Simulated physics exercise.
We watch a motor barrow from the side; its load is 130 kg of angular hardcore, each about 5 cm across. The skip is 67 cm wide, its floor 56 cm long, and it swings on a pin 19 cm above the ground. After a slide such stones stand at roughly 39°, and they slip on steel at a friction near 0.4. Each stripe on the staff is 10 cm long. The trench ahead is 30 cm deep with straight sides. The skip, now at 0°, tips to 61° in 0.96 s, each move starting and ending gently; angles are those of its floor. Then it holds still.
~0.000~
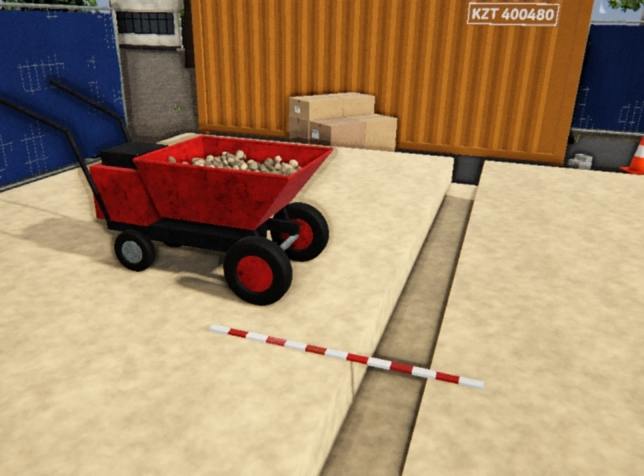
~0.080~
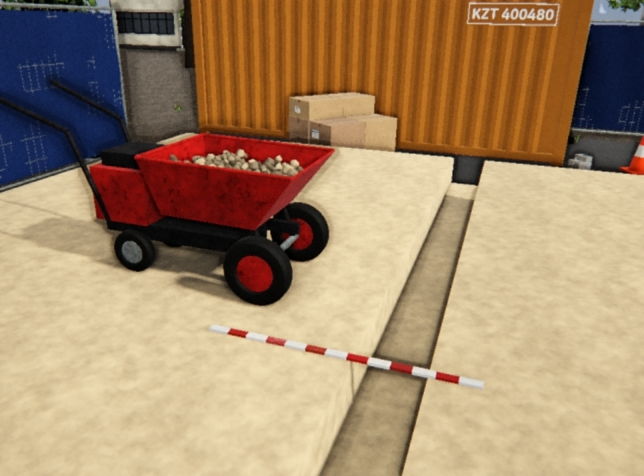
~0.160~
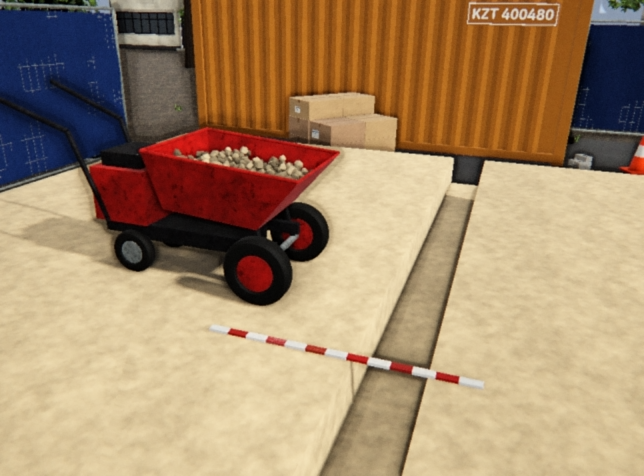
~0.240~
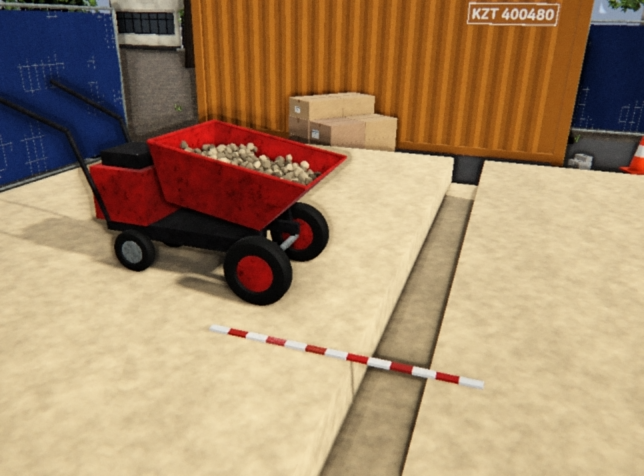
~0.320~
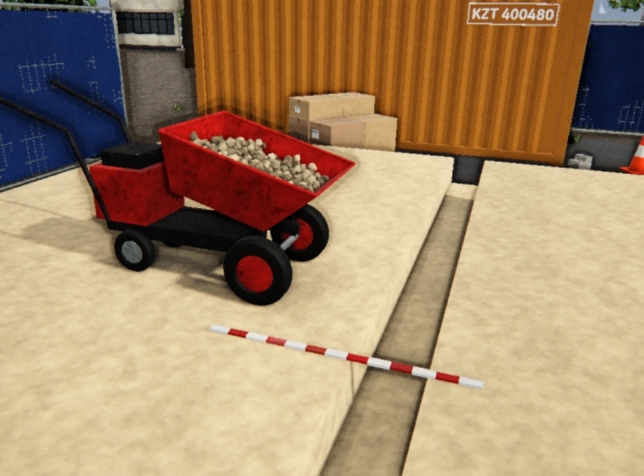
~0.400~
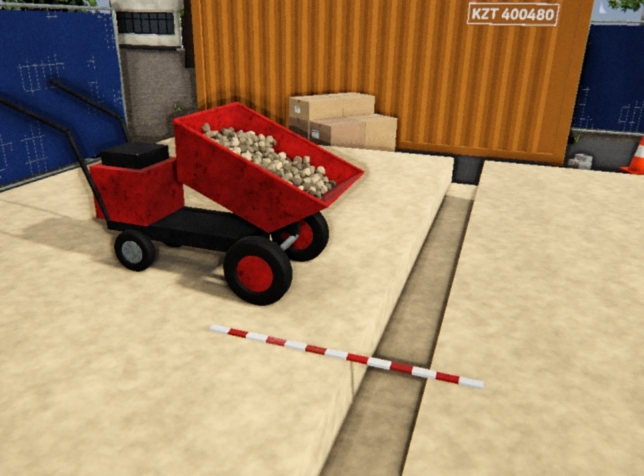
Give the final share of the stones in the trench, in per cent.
About 32 per cent.
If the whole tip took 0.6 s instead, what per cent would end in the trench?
In that case some 45 per cent.
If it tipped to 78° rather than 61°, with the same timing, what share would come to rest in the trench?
In that case some 100 per cent.
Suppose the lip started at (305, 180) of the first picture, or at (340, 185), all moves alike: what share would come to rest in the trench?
First some 30, then 15 per cent.
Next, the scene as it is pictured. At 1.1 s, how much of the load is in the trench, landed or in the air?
Some 0 per cent.
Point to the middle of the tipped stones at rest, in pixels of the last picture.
Around (413, 347).
After 0.7 s the floor is at 51°; 100 % in the skip; the foremost stones are at (341, 233).
After 1.1 s the floor is at 61°; 97 % in the skip, 1 % short of the trench, 2 % in the trench; the foremost stones are at (401, 293).
After 1.4 s the floor is at 61°; 79 % in the skip, 1 % short of the trench, 20 % in the trench; the foremost stones are at (448, 309).
After 3.4 s the floor is at 61°; 67 % in the skip, 32 % in the trench; the foremost stones are at (453, 332).
